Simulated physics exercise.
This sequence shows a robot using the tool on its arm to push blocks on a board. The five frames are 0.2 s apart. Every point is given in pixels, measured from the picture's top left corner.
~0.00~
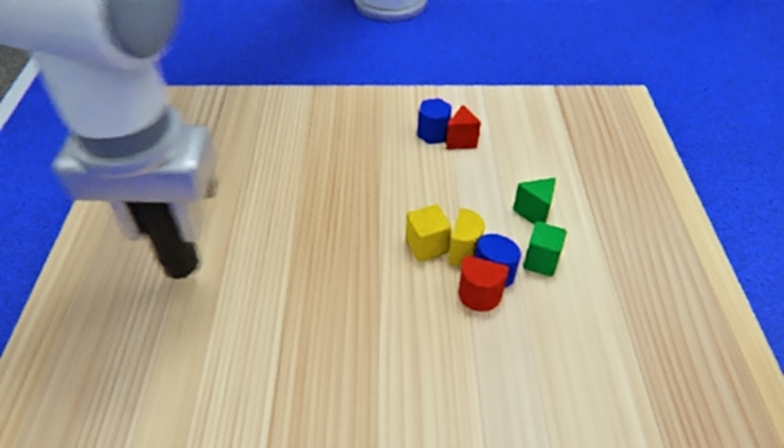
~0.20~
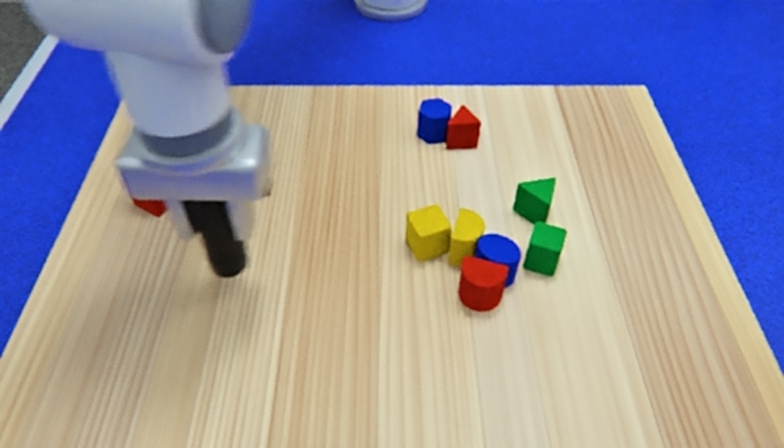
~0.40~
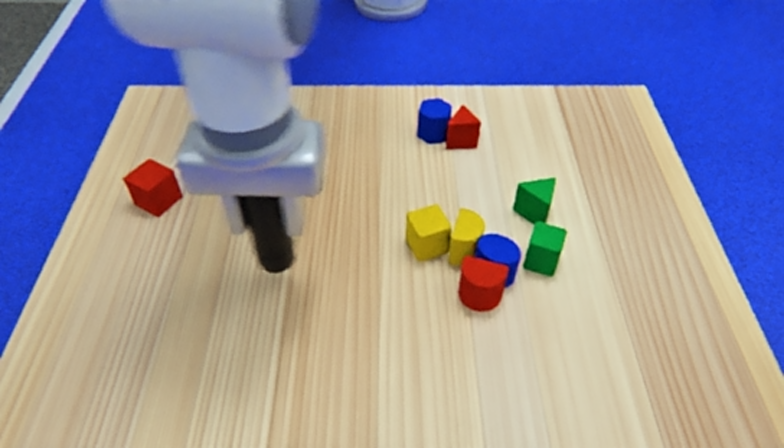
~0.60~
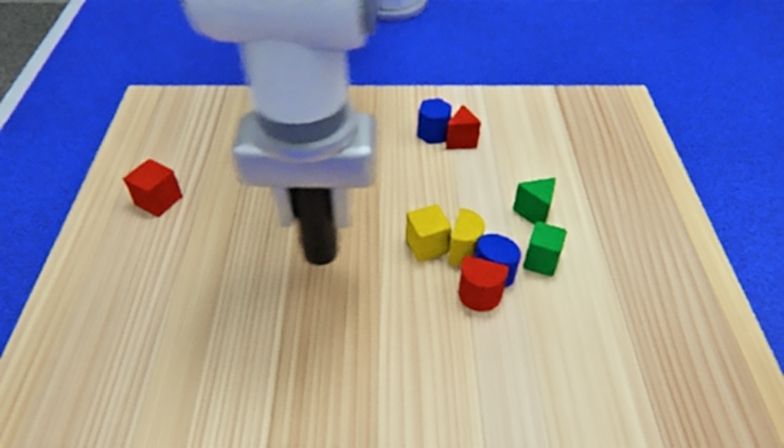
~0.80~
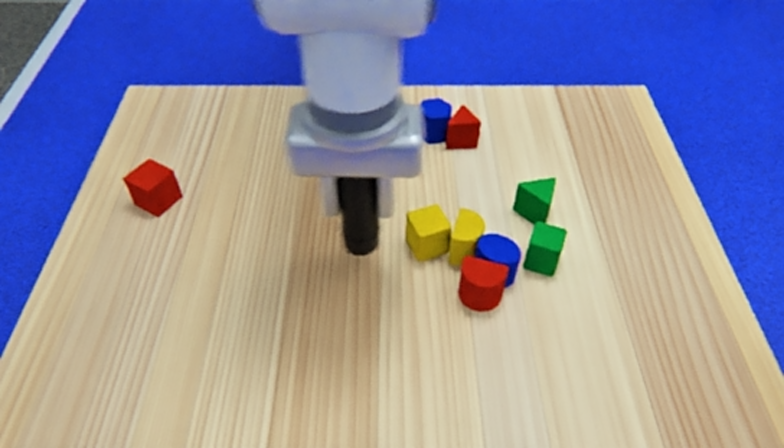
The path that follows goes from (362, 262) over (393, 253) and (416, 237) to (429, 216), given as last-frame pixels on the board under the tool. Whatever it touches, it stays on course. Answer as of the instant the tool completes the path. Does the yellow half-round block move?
Answer: Yes.
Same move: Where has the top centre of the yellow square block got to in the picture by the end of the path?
If I read the scene right, the answer is (463, 204).
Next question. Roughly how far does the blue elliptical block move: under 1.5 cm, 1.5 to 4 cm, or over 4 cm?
If I had to pick, the blue elliptical block travels less than 1.5 cm here.
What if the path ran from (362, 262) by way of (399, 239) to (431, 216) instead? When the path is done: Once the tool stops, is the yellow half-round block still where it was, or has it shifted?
Displaced.
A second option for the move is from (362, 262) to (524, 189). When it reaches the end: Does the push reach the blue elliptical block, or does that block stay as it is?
Shifted.
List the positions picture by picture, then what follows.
Tool tip (182, 265); block tops, yellow square block (429, 219); yellow half-round block (468, 225); red half-round block (484, 271); blue elliptical block (499, 248), in the first frame.
Tool (230, 264); blocks unchanged, in the second frame.
Tool (277, 260); blocks unchanged, in the third frame.
Tool (321, 252); blocks unchanged, in the fourth frame.
Tool (361, 243); yellow square block (429, 219); yellow half-round block (468, 225); red half-round block (484, 271); blue elliptical block (499, 248), in the fifth frame.
What follows on the original path. Halfway along, tool (408, 226); yellow square block (443, 215), turned 15° clockwise; yellow half-round block (478, 225); blue elliptical block (506, 250).
At the end, tool (430, 196); yellow square block (463, 204), turned 50° clockwise; yellow half-round block (487, 223); red half-round block in place; blue elliptical block (511, 251), turned 20° clockwise.
